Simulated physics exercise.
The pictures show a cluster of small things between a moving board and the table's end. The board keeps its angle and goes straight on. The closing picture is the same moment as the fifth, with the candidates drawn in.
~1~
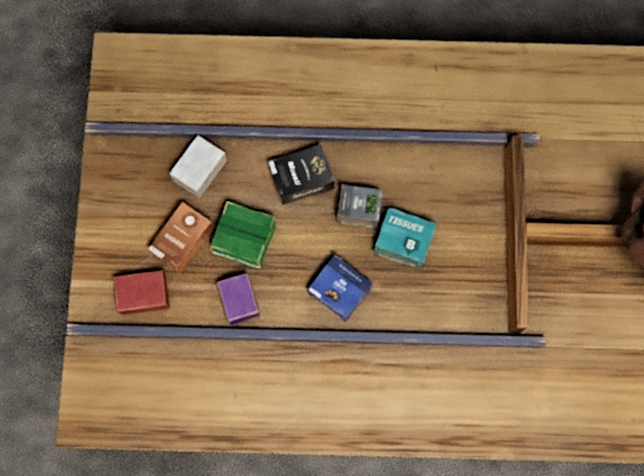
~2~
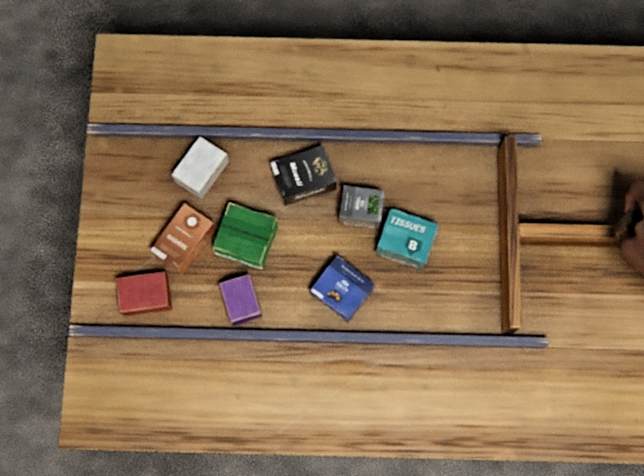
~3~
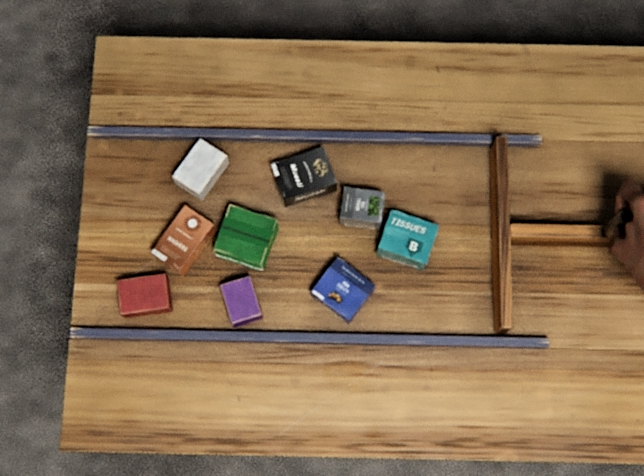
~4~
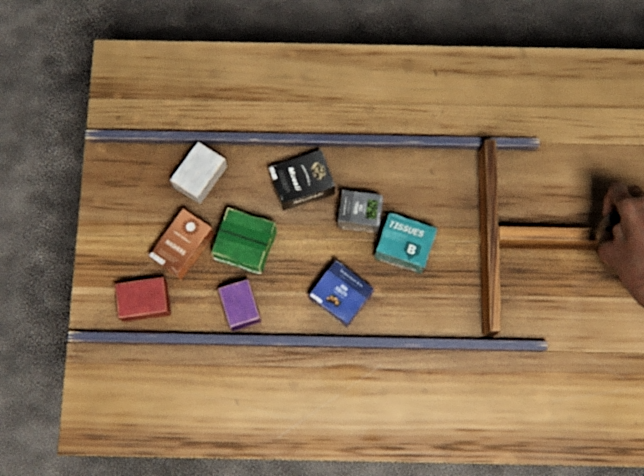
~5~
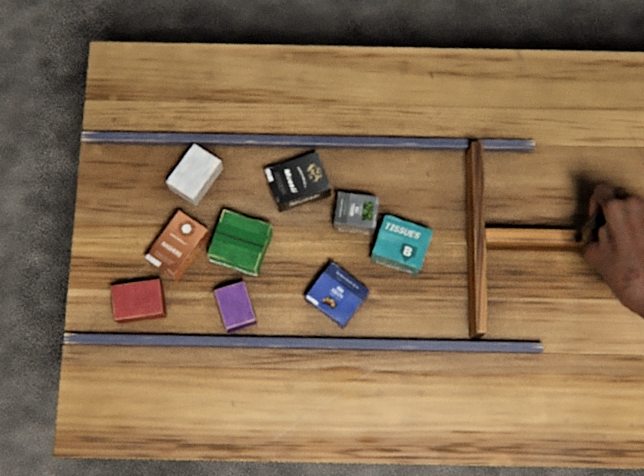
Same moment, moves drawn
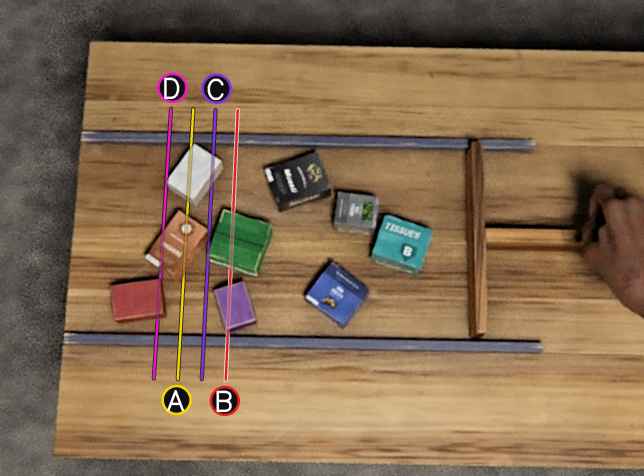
A hand slid a wooden board a short way left between two rails, toward nine small, colourful boxes and blocks scattered on a wooden table, which stayed in place with the board not touching them.
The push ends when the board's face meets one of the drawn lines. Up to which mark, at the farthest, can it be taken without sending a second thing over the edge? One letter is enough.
It should halt at A.
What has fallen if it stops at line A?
The orange box goes over.
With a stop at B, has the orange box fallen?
No.
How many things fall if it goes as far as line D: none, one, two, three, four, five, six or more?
In all, two.
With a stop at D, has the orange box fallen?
Yes.
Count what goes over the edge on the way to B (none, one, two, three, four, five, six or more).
In all, none.
On the marked copy, A at (186, 239); B at (232, 240); C at (209, 239); D at (163, 239).
With A. Early on, board (374, 232); blue packet (326, 305); grey packet (335, 212).
Further on, board (267, 230); orange box (140, 243); white block (185, 176).
At the end, board (186, 228); orange box over the edge; red block (75, 300); one fallen.
As for the rest, B is within the limit but short; C is within the limit but short; D drops two.
